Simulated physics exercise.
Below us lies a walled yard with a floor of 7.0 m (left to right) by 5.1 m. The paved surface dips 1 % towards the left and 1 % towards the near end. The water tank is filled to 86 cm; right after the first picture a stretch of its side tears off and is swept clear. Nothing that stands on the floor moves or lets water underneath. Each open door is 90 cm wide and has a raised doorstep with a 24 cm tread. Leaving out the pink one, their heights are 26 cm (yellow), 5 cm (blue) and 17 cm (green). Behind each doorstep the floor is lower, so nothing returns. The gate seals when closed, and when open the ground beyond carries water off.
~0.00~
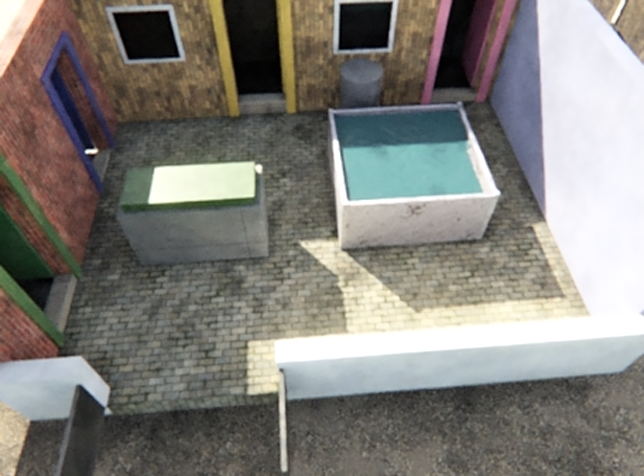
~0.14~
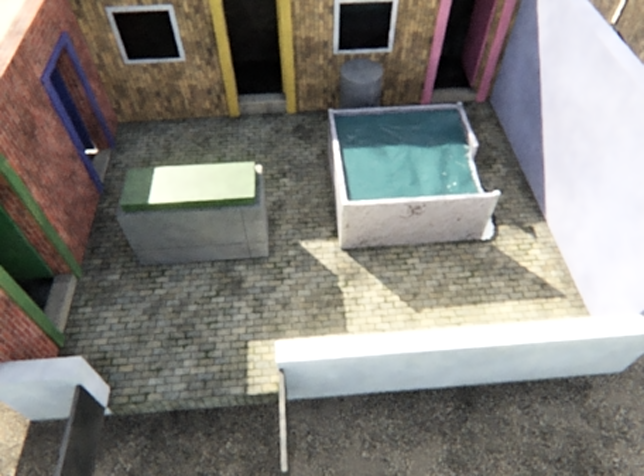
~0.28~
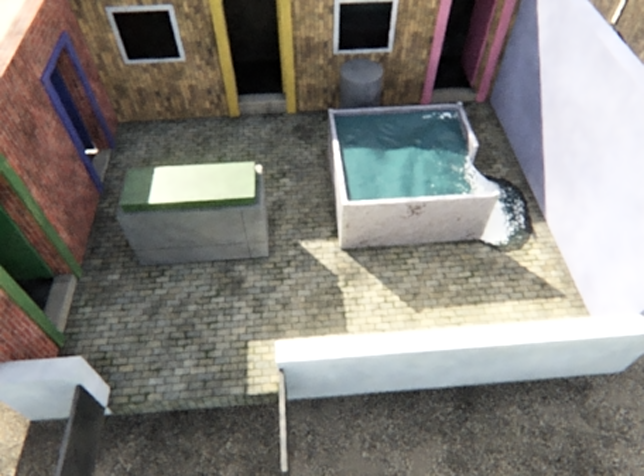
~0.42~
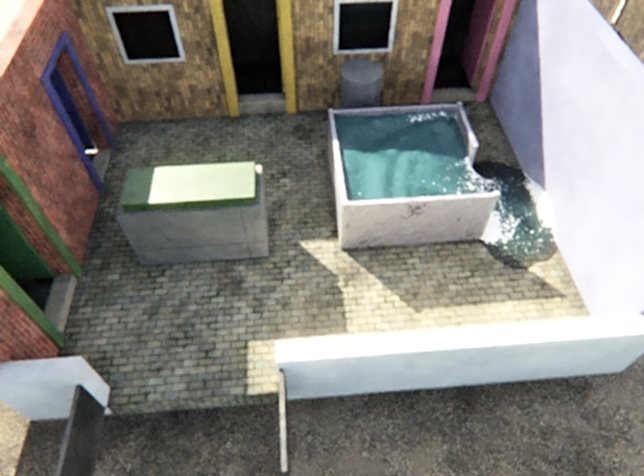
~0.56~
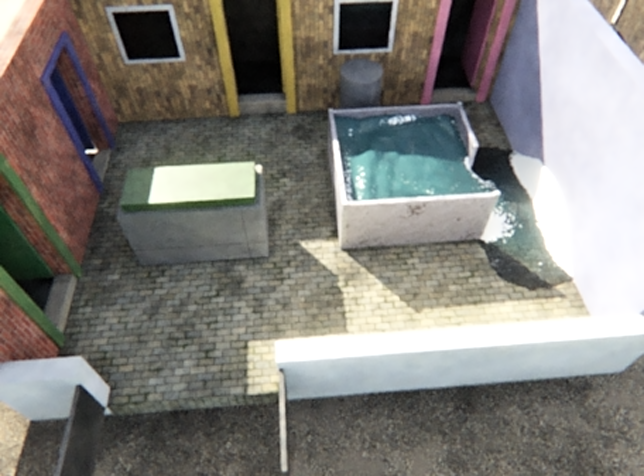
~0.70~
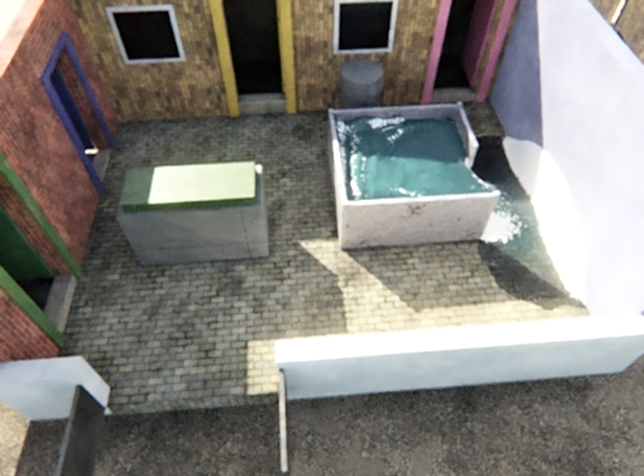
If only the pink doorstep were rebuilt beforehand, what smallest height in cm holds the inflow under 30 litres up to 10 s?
About 24 cm.
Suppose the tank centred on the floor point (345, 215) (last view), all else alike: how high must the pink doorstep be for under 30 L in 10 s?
About 20 cm.
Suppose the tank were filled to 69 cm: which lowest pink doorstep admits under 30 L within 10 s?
Then roughly 18 cm.
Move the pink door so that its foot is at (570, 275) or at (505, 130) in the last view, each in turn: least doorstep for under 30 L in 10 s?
About 24 and 13.5 cm.
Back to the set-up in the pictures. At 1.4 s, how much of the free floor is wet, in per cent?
Some 15 per cent of it.
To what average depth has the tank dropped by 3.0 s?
Some 38 cm.
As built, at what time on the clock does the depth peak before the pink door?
At about 2.2 s.
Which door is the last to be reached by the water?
It is the blue one.
After 1.4 s water covers 15 % of the floor, deepest (64 cm) near (594, 346); 21 cm at the pink door, 1 litre in over its 14 cm doorstep.
After 3.0 s water covers 55 % of the floor, deepest (38 cm) near (588, 333); 26 cm at the pink door, 115 litres in over its 14 cm doorstep.
After 10.0 s water covers 100 % of the floor, deepest (16 cm) near (49, 391); 9 cm at the pink door, 197 litres in over its 14 cm doorstep.
At the pink door as built, the water arrived by 1.3 s and peaked near 32 cm at 2.2 s.
Run again over the same 10 s with other heights there, 68 litres in over 20.5 cm, 13 litres over 27.5 cm. The limit of 30 litres is kept from about 24 cm up.
